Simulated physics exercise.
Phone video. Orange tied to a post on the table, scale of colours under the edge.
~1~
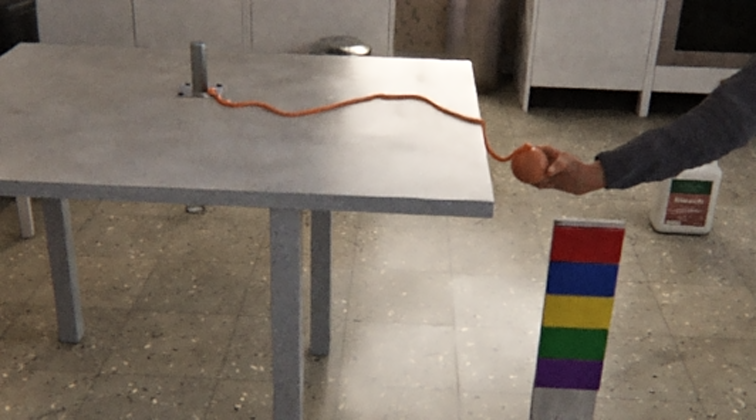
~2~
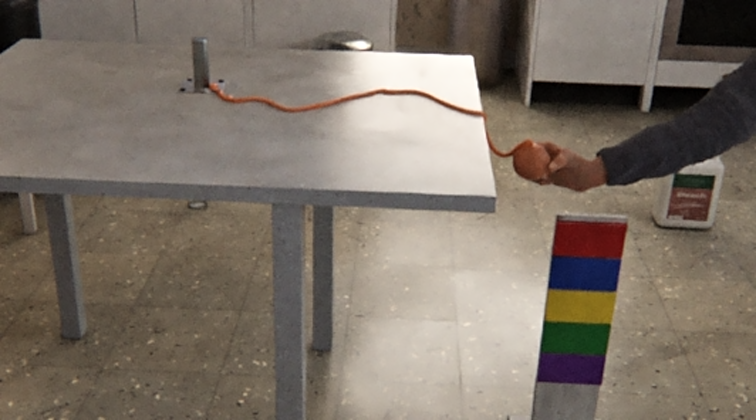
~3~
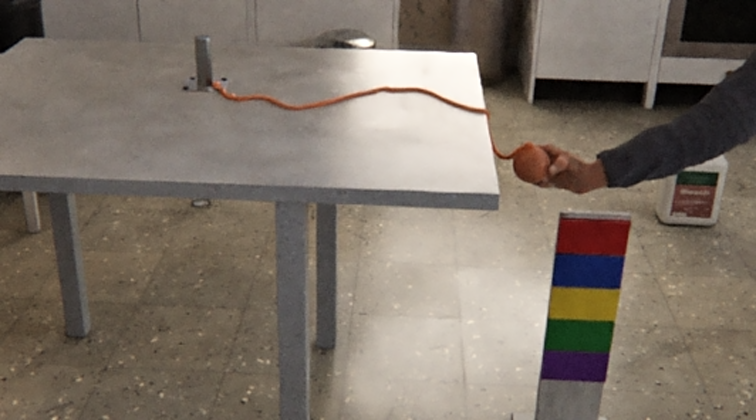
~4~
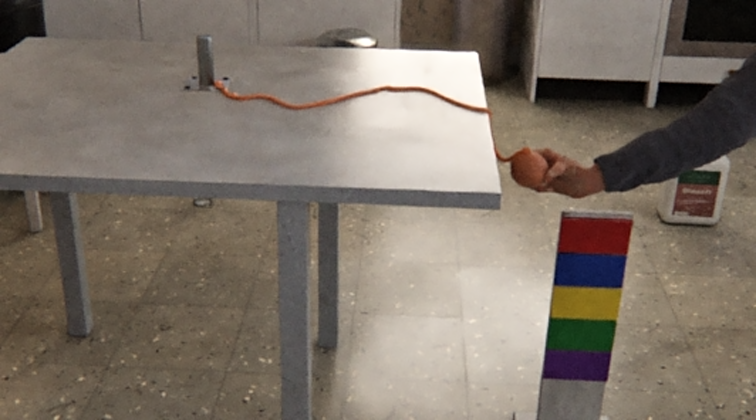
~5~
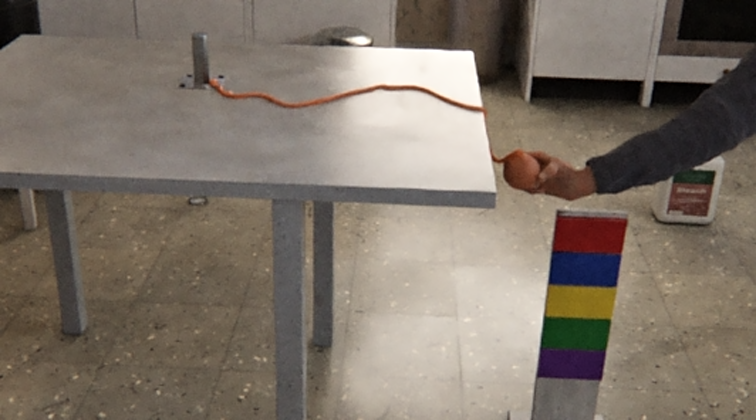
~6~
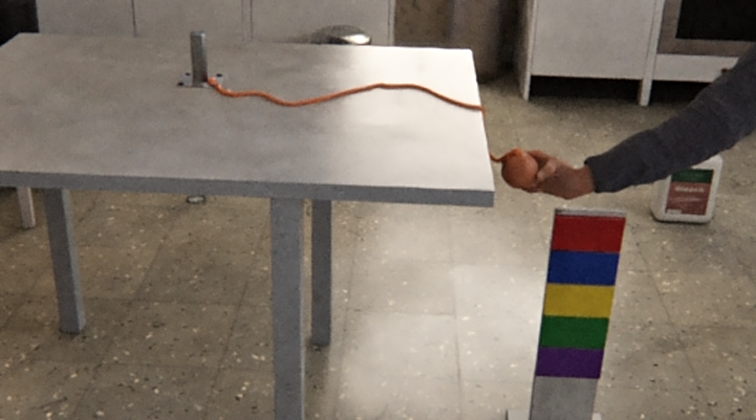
A hand held an orange just off the right edge of a table, above a strip of coloured bands, barely moving, while a slack orange cord lay across the tabletop from a small post.
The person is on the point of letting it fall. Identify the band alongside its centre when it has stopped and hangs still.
Its centre is alongside the yellow band.
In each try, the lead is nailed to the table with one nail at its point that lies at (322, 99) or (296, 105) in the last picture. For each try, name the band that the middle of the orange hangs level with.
Results, in sequence: Blue / blue.
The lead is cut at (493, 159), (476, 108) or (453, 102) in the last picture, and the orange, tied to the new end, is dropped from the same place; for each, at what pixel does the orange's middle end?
Try 1: (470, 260); try 2: (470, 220); try 3: (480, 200).
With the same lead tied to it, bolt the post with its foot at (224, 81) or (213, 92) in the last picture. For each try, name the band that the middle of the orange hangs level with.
First try: Green; second try: Green.
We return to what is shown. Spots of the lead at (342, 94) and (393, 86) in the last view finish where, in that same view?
At (402, 100) for the first, at (471, 107) for the second.
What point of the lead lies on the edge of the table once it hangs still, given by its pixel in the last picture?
You'll find it somewhere near (405, 86).
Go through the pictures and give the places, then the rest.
In the first picture, orange (530, 166); red (588, 246); blue (583, 280); yellow (578, 313); green (574, 344); purple (569, 375).
In the second picture, orange (531, 162); lead through (224, 98) (280, 107) (348, 98) (412, 92) (477, 114).
In the third picture, orange (531, 165).
In the fourth picture, orange (529, 170); lead through (229, 96) (285, 105) (353, 95) (417, 88) (482, 110).
In the fifth picture, orange (521, 172).
In the sixth picture, orange (519, 171); lead through (223, 93) (279, 102) (347, 92) (411, 86) (476, 108).
A little later, orange near (504, 278); level with blue.
Next, orange near (448, 276); level with yellow.
Later still, orange near (477, 293); level with yellow.
When it is over, orange near (468, 292); level with yellow. Its middle rests at the yellow band.
